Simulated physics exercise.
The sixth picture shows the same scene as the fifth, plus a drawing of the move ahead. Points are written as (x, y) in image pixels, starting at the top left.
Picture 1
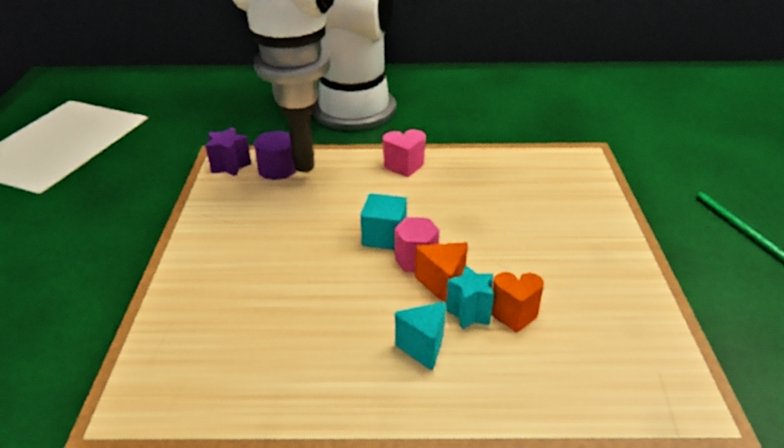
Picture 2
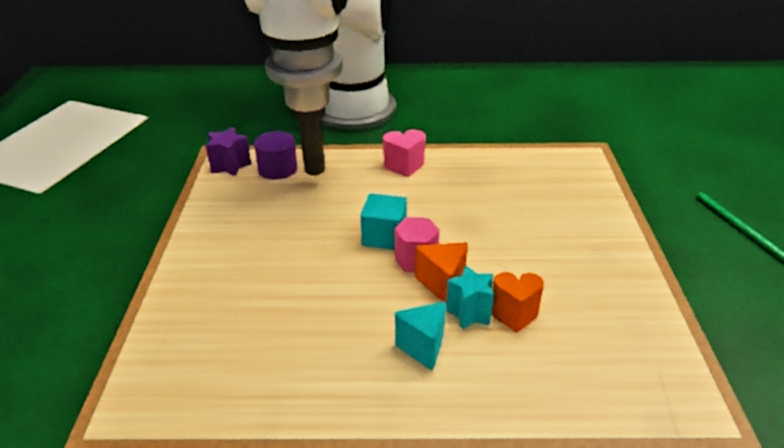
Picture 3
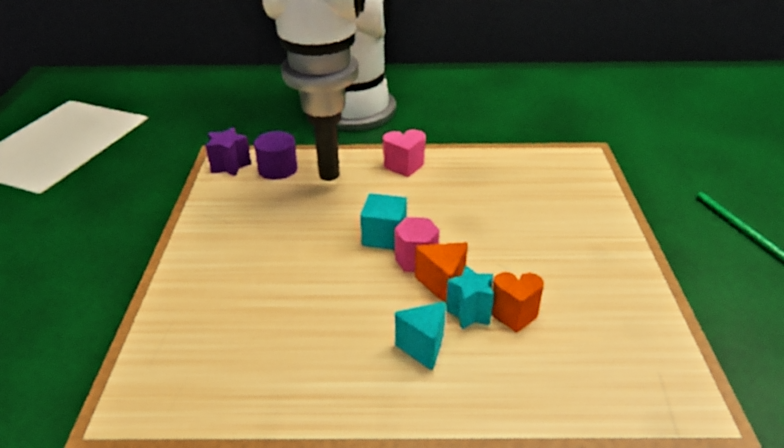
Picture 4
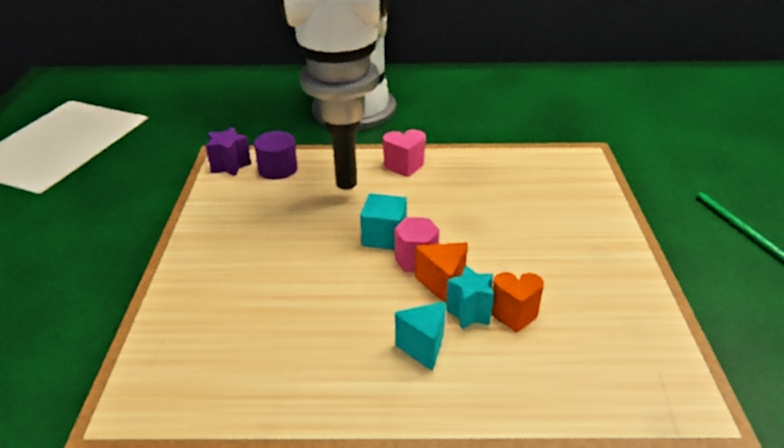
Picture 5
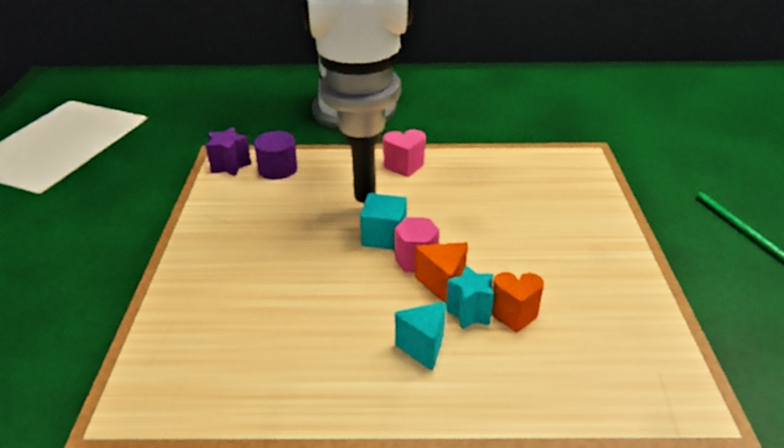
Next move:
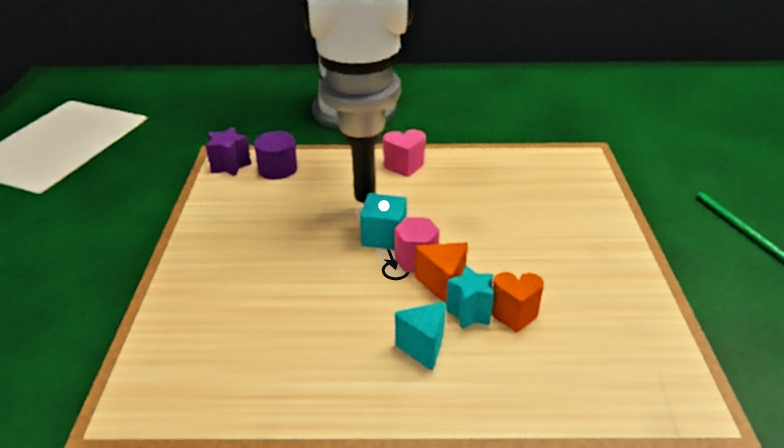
A white robot arm with a dark rod-shaped tool reaches over a pale wooden board on green cloth, seen from above the front edge by a still camera. Purple blocks sit at upper left, a pink heart at upper centre, and turquoise, pink and orange blocks trail diagonally toward lower right. The arm glides right and slightly nearer, bringing the tool from beside the purple cylinder to the turquoise cube, while every block stays still.
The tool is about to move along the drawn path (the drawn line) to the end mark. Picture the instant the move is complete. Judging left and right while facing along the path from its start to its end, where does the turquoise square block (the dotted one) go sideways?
It gets pushed right.
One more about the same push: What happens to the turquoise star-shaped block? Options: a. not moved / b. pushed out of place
b
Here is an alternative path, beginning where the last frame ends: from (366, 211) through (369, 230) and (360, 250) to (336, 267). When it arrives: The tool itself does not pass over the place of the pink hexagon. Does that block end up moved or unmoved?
Shifted.
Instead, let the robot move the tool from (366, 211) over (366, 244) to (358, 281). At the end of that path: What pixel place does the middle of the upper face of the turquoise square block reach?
It will likely be found at (398, 234).
The drawn path runs from (366, 211) by way of (378, 229) and (388, 248) to (396, 270); the dot is on the turquoise square block.
The first path, step by step. One third of the way, tool at (378, 215); turquoise square block at (393, 221); pink hexagon at (429, 240), turned 15° anticlockwise; orange triangular piece at (453, 262); turquoise star-shaped block at (480, 286).
Two thirds of the way, tool at (388, 235); turquoise square block at (390, 240); pink hexagon at (433, 246), turned 25° anticlockwise; orange triangular piece at (457, 268); turquoise star-shaped block at (487, 292), turned 15° anticlockwise.
At the end, tool at (396, 256); turquoise square block at (387, 262); pink hexagon at (433, 246), turned 25° anticlockwise; orange triangular piece at (457, 268), turned 10° anticlockwise; turquoise star-shaped block at (488, 292), turned 15° anticlockwise.
